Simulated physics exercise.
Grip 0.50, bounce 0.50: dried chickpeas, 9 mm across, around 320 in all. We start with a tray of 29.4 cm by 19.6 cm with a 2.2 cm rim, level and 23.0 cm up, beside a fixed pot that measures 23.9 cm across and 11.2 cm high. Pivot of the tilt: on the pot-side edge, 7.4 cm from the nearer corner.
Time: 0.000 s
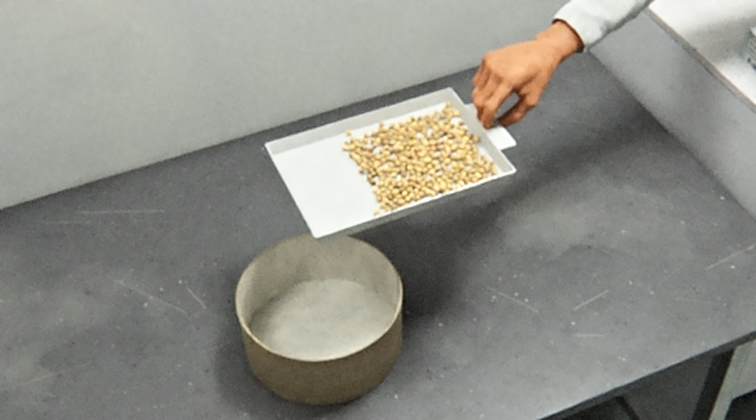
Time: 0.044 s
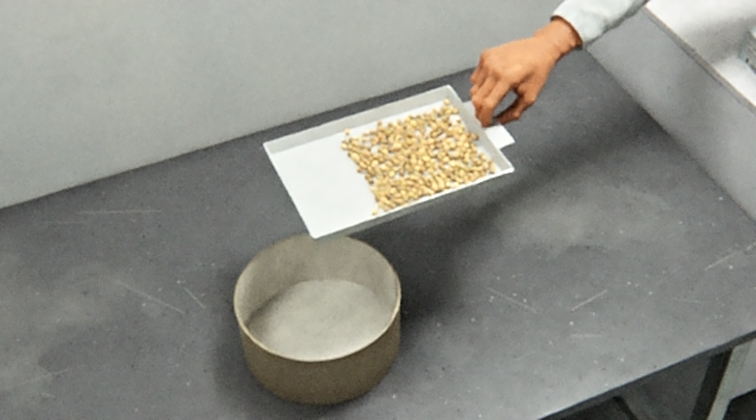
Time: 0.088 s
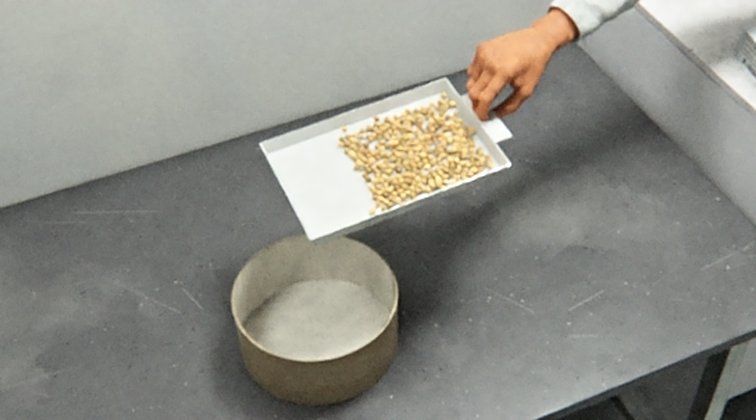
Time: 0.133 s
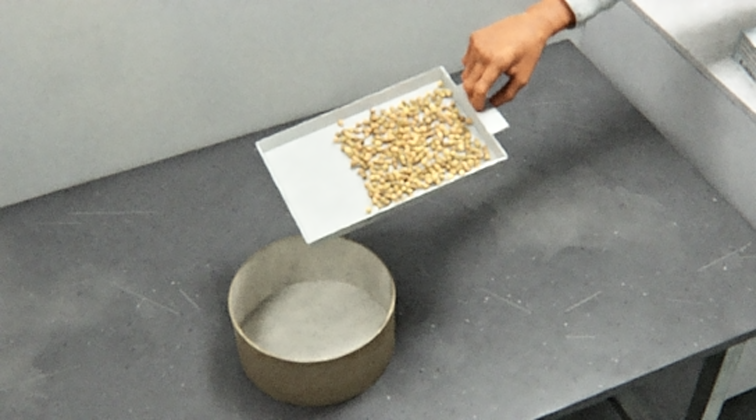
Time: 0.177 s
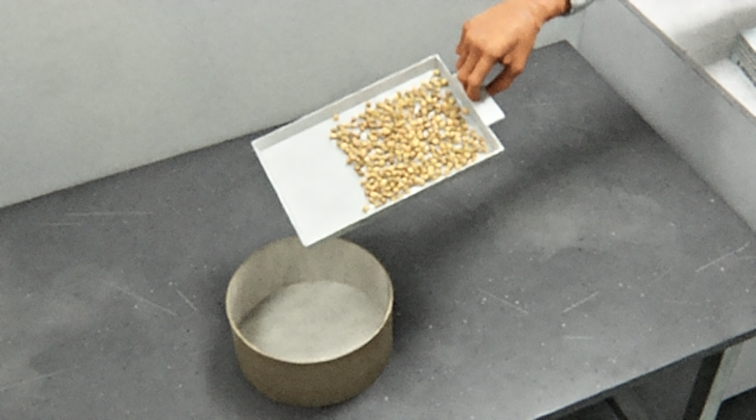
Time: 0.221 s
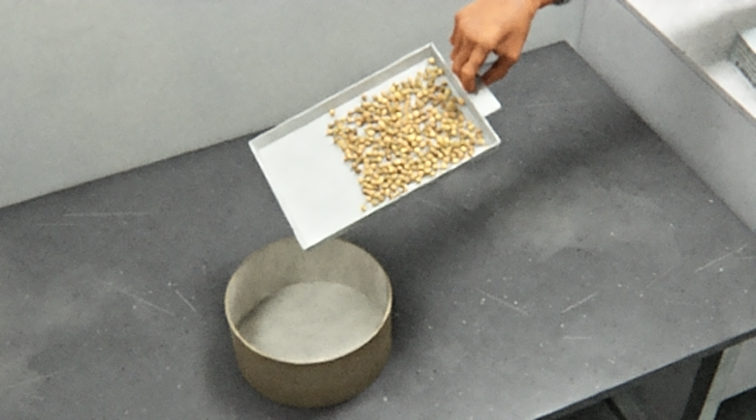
A hand reaching in from the upper right holds a shallow white tray of dried chickpeas above a dark grey, scratched tabletop, seen from above at an angle against a pale grey wall. The tan chickpeas cover the tray's right part, and a round, brownish pot stands below left. The hand raises the tray's far right side, slanting it toward the pot, while the view shifts very slightly.
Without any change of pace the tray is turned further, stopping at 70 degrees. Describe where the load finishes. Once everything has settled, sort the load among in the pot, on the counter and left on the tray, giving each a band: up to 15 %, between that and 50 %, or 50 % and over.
Pot: 50 % and over; counter: Up to 15 %; tray: Between 15 and 50 %.
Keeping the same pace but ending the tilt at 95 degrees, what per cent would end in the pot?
That would give about 95 per cent.
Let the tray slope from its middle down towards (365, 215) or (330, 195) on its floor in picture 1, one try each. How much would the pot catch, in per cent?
First try: About 75 percent; second try: About 40 percent.
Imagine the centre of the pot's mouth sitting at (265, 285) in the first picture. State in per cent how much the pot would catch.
Share in pot at that spot: Some 75 in a hundred.
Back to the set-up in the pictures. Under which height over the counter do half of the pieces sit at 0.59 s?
Around 28 cm up.
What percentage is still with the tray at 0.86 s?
Estimate: Near 30 in a hundred.
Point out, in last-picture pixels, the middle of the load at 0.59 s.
Near (323, 198).
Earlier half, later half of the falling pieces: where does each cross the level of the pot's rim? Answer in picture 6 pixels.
The first half passes near (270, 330) and the second half near (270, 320).
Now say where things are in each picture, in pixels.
In the first picture, tray tilt 0 degrees, front corners at (318, 233) and (510, 170); middle of the pieces at (422, 161); pot at (319, 293).
In the second picture, tray tilt 1 degrees, front corners at (316, 234) and (508, 168); middle of the pieces at (420, 159).
In the third picture, tray tilt 4 degrees, front corners at (313, 235) and (506, 163), lowest corner left front; middle of the pieces at (417, 155).
In the fourth picture, tray tilt 9 degrees, front corners at (310, 238) and (502, 155), lowest corner left front; middle of the pieces at (414, 149).
In the fifth picture, tray tilt 14 degrees, front corners at (307, 241) and (498, 148), lowest corner left front; middle of the pieces at (410, 143).
In the sixth picture, tray tilt 19 degrees, front corners at (306, 244) and (495, 141), lowest corner left front; middle of the pieces at (406, 137); pot at (308, 295). Its pace works out near 120 degrees a second.
After 0.44 s, tilt 45 degrees; the tray holds 100 %, the pot 0 %.
Then, at 0.59 s, tilt 62 degrees; the tray holds 100 %, the pot 0 %.
After 0.86 s, tilt 70 degrees; the tray holds 30 %, the pot 50 %.
By 1.6 s all is still; pot 70 %, counter 5 %, tray 25 %.
